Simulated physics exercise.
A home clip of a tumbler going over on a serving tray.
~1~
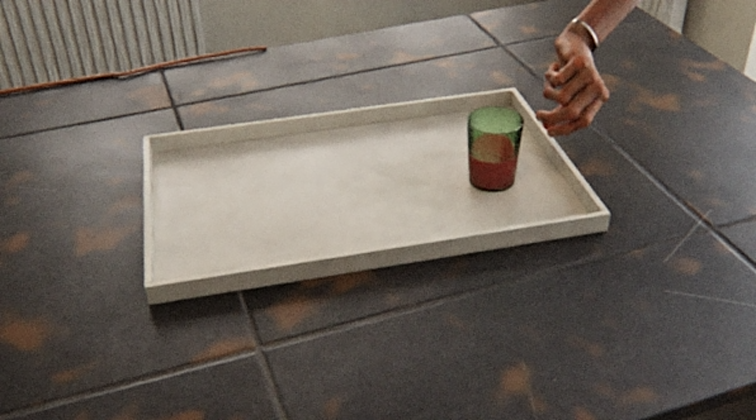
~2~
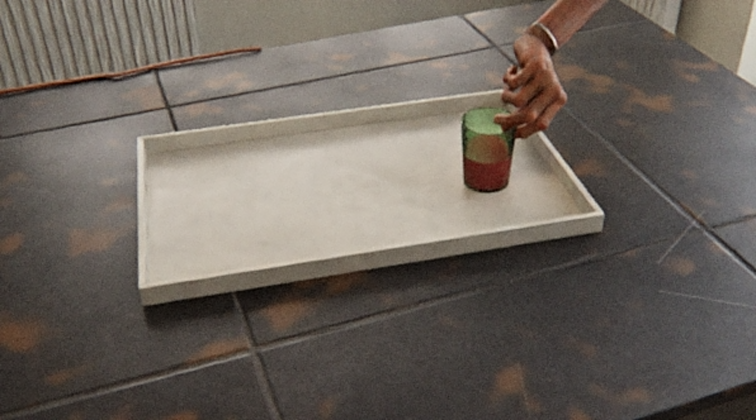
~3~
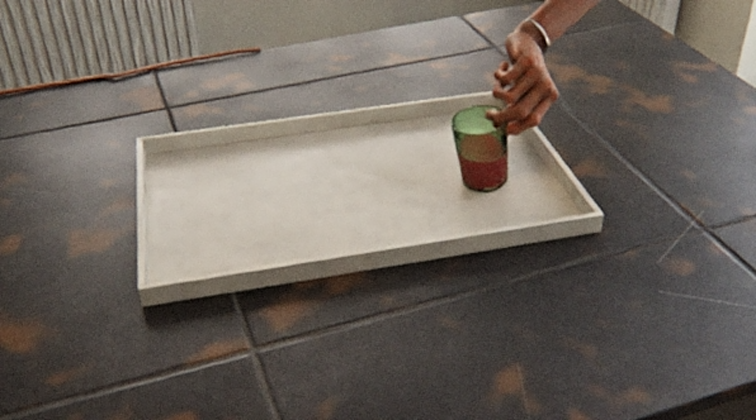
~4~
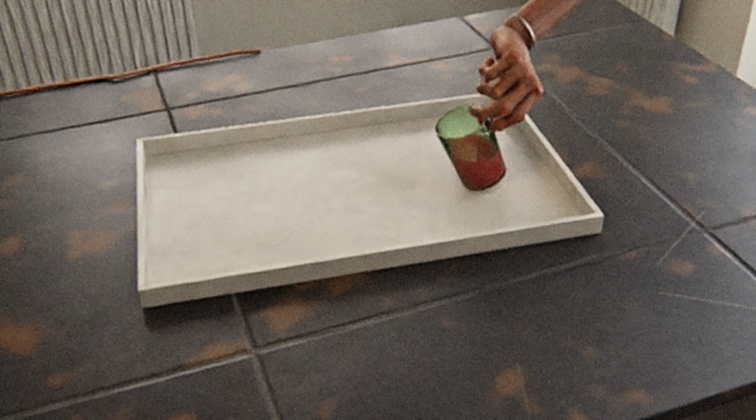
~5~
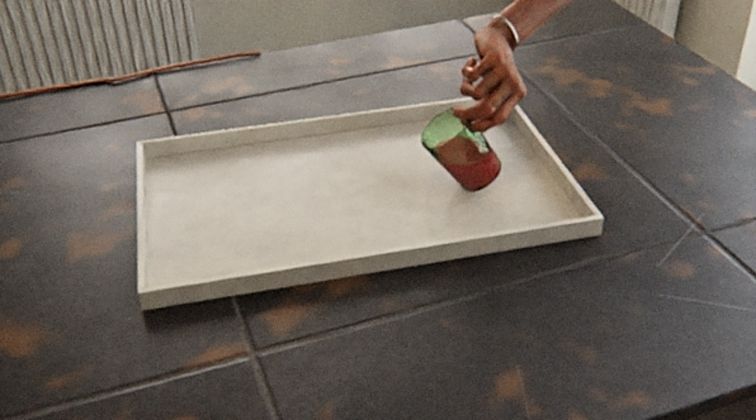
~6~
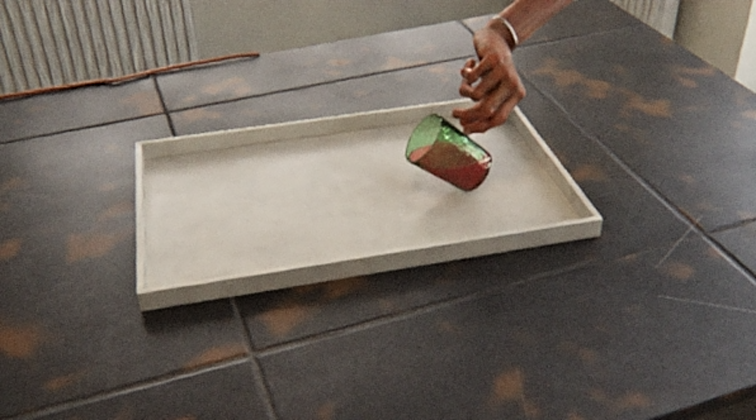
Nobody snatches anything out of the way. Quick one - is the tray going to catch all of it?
Yes: I expect the spill will remain inside the tray.
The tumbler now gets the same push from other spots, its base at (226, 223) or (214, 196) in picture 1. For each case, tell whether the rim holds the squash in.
First it escapes from the tray, then it gets out on to the top.
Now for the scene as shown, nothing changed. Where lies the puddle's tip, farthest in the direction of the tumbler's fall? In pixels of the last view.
The spill reaches roughly (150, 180).
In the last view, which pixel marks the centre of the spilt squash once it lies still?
(236, 204).
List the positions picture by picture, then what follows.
In the first picture, it stands upright; tumbler (493, 149) about half full; tray (403, 242).
In the second picture, it is being nudged; tumbler about half full, surface at (488, 151).
In the third picture, it is being nudged; tumbler (482, 148) about half full.
In the fourth picture, it is being nudged; tumbler (473, 147) tipped 20°; tray (397, 244).
In the fifth picture, it is being nudged; tumbler (462, 150) tipped 35°.
In the sixth picture, it is falling; tumbler (449, 154) tipped 50°.
Next, the tumbler lies in the tray; the puddle covers about as much as a plate; the top is dry.
After that, the puddle covers about as much as a tray; the top is dry.
Finally, the puddle covers about as much as a tray; the top is dry.
